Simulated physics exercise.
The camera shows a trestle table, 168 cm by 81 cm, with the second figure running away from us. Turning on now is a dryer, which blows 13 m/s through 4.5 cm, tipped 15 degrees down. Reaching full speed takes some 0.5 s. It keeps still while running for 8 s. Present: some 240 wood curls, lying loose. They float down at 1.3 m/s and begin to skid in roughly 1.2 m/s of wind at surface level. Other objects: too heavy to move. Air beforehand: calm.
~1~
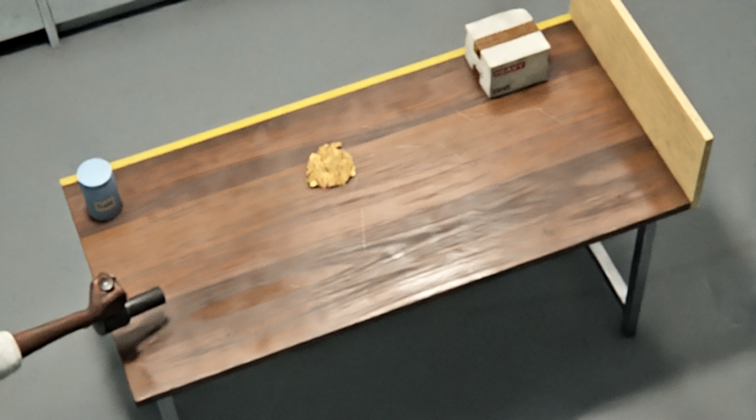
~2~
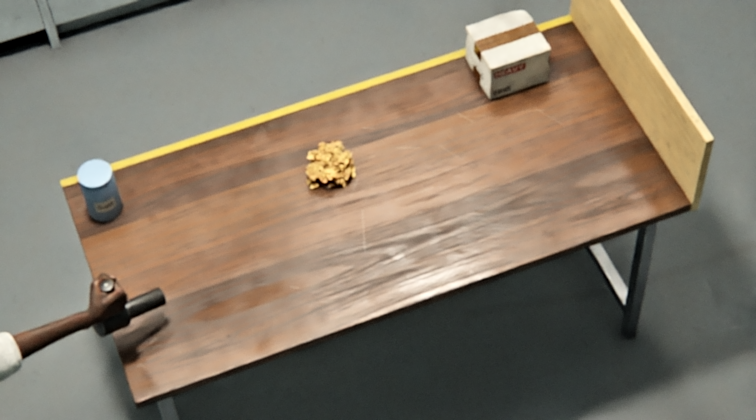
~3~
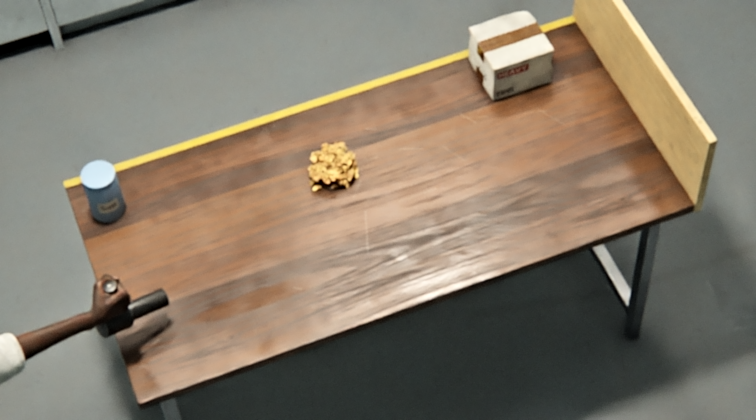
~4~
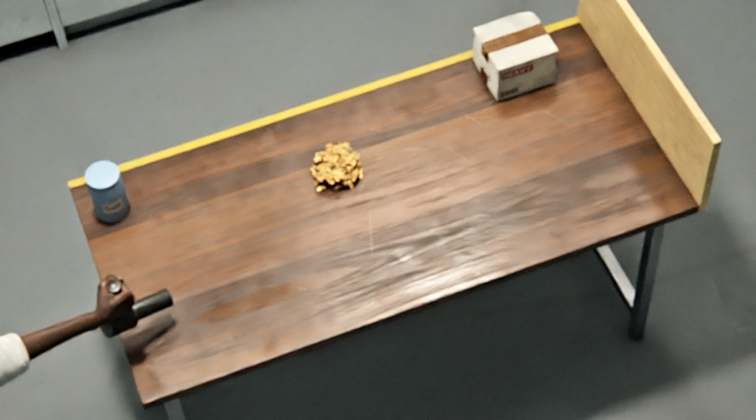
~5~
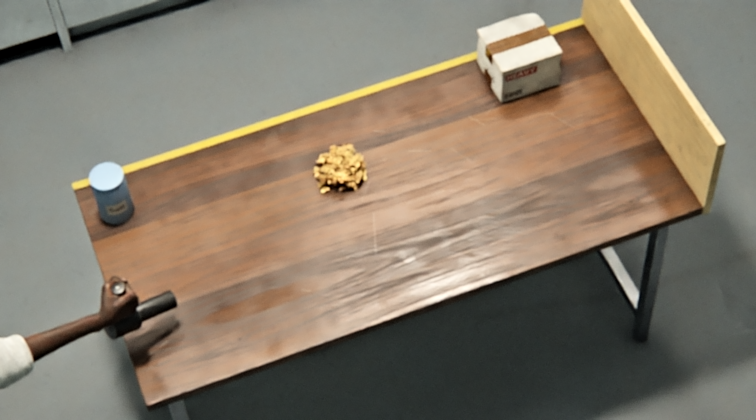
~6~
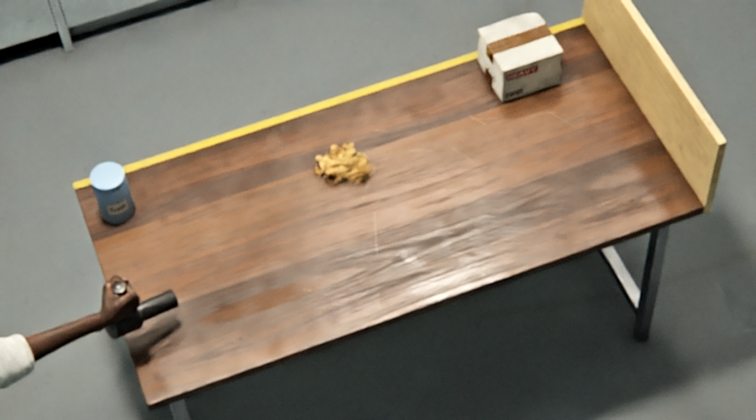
On a wooden trestle table, a hand holding a dark dryer still at left as some piled wood curls begin shifting.
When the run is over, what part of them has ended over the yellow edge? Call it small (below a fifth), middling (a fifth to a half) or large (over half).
Large.
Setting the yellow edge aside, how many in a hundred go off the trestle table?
My best guess is roughly 0 %.
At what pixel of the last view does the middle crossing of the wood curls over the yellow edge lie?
The middle of the crossings lies near (418, 71) in the last picture.
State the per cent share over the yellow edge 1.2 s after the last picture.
About 100 %.
Then, 1.2 s after the last picture the count stands so, 100 % are over the yellow edge.
Then, 2.1 s after the last picture the count stands so, 100 % are over the yellow edge.
Then, 4.0 s after the last picture the count stands so, 100 % are over the yellow edge.
Then, 7.6 s after the last picture, at the end, 100 % are over the yellow edge.
